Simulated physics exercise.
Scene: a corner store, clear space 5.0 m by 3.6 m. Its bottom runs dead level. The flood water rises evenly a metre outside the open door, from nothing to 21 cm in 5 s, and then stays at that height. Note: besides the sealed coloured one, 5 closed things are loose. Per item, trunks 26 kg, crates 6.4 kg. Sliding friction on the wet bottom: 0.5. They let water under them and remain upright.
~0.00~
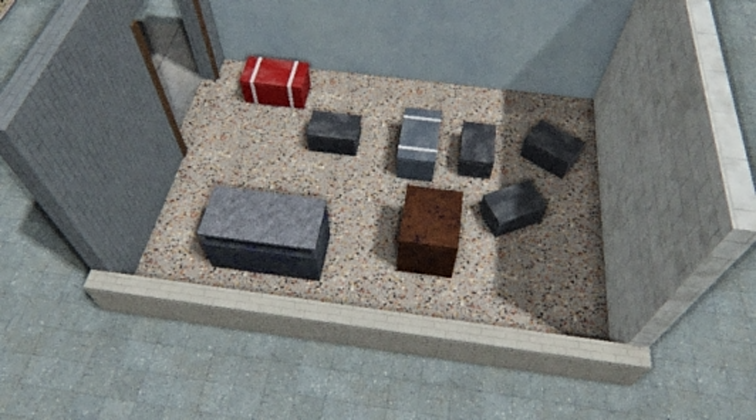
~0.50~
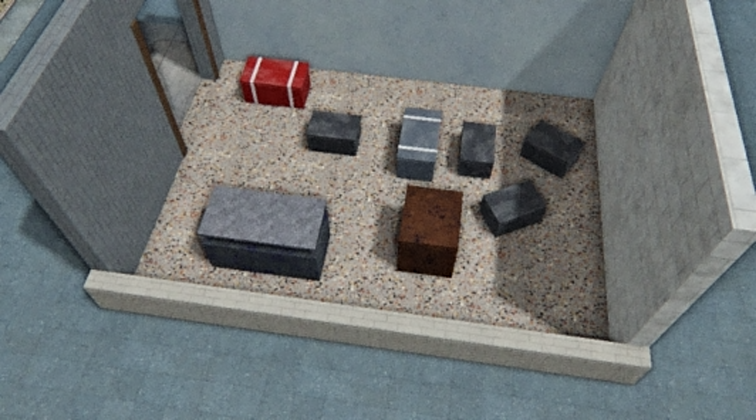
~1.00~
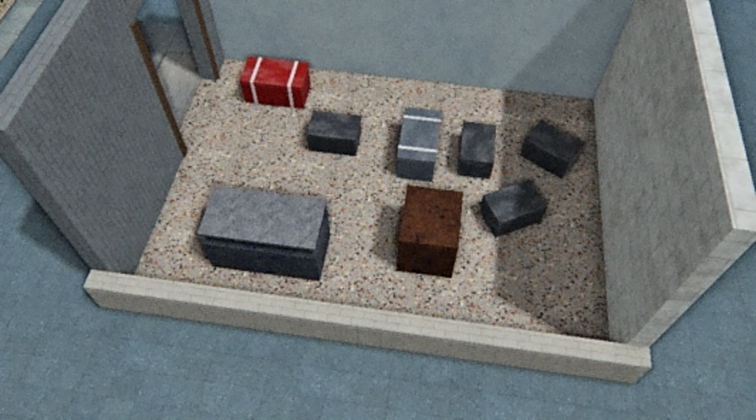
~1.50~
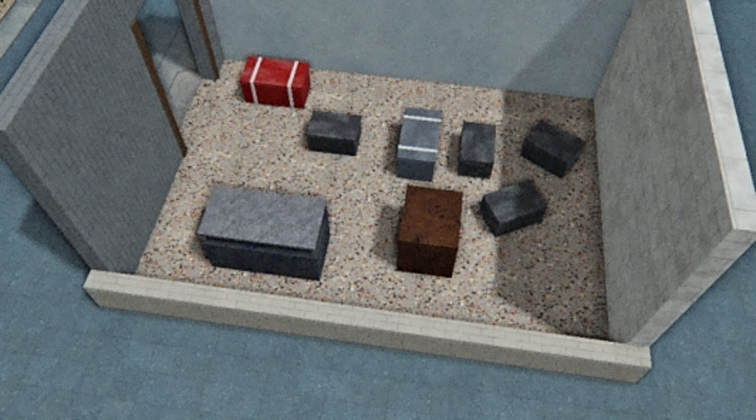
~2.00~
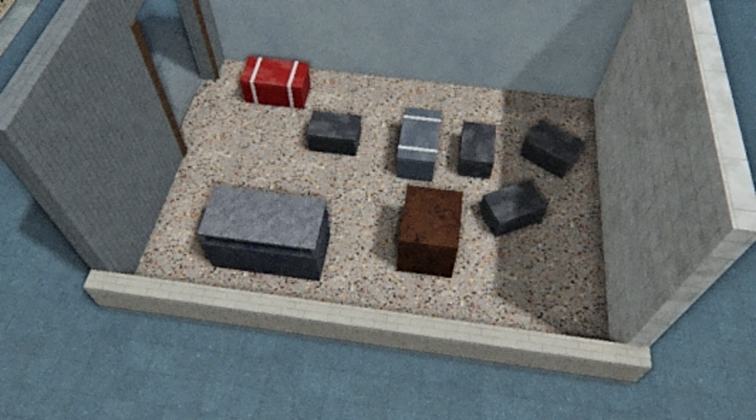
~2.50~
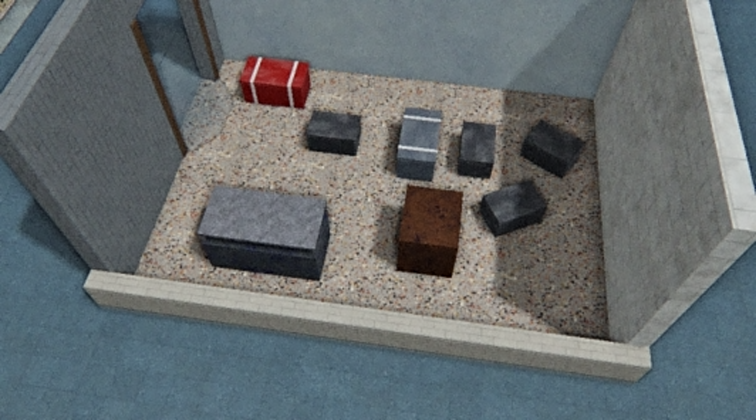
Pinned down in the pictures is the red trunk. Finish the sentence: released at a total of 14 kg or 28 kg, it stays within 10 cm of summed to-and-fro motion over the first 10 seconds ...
... with neither total.
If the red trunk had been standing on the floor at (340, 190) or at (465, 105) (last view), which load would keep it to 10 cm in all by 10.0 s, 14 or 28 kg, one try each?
The first try gives failure with both; the second gives failure with both.
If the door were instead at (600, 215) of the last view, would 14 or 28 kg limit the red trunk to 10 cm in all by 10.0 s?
If so, only the heavier one succeeds.
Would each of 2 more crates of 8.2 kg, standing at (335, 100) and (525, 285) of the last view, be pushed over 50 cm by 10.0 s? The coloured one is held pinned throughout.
First one: Beyond the limit; second one: Inside the limit.
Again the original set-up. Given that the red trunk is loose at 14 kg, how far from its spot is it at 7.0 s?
It would be some 200 cm from its spot.
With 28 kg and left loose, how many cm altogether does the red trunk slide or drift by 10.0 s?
The total path comes to around 250 cm.
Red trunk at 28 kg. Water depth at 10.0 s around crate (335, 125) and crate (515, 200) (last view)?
Some 9 cm at the first, some 9 cm at the second.
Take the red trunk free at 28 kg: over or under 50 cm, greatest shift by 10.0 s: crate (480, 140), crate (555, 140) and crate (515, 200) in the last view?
In order: Above the mark, within the mark, above the mark.
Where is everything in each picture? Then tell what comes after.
The red trunk at (274, 72), on the bottom; water covers 0.0 m2; 0 of 6 have shifted, in the first picture.
The red trunk at (274, 72) rests on the ground; 0.0 m2 under water; 0 of 6 have shifted, in the second picture.
The red trunk at (274, 72) rests on the ground; 0.0 m2 under water; 0 of 6 have shifted, in the third picture.
The red trunk at (274, 72), on the bottom; 0.0 m2 under water; 0 of 6 have shifted, in the fourth picture.
The red trunk at (274, 72), on the bottom; water covers 0.0 m2; 0 of 6 have shifted, in the fifth picture.
The red trunk at (274, 72) rests on the ground; water covers 0.3 m2; 0 of 6 have shifted, in the sixth picture.
After 3.5 s the red trunk would be 0 cm from its start with 14 kg and 0 cm from its start with 28 kg; 3 cm of water round it then.
After 4.5 s the red trunk would be 20 cm from its start with 14 kg and 0 cm from its start with 28 kg; 5 cm of water round it then.
After 7.0 s the red trunk would be 192 cm from its start with 14 kg and 82 cm from its start with 28 kg; 6 cm of water round it then.
After 10.0 s the red trunk would be 383 cm from its start with 14 kg and 236 cm from its start with 28 kg; 9 cm of water round it then.
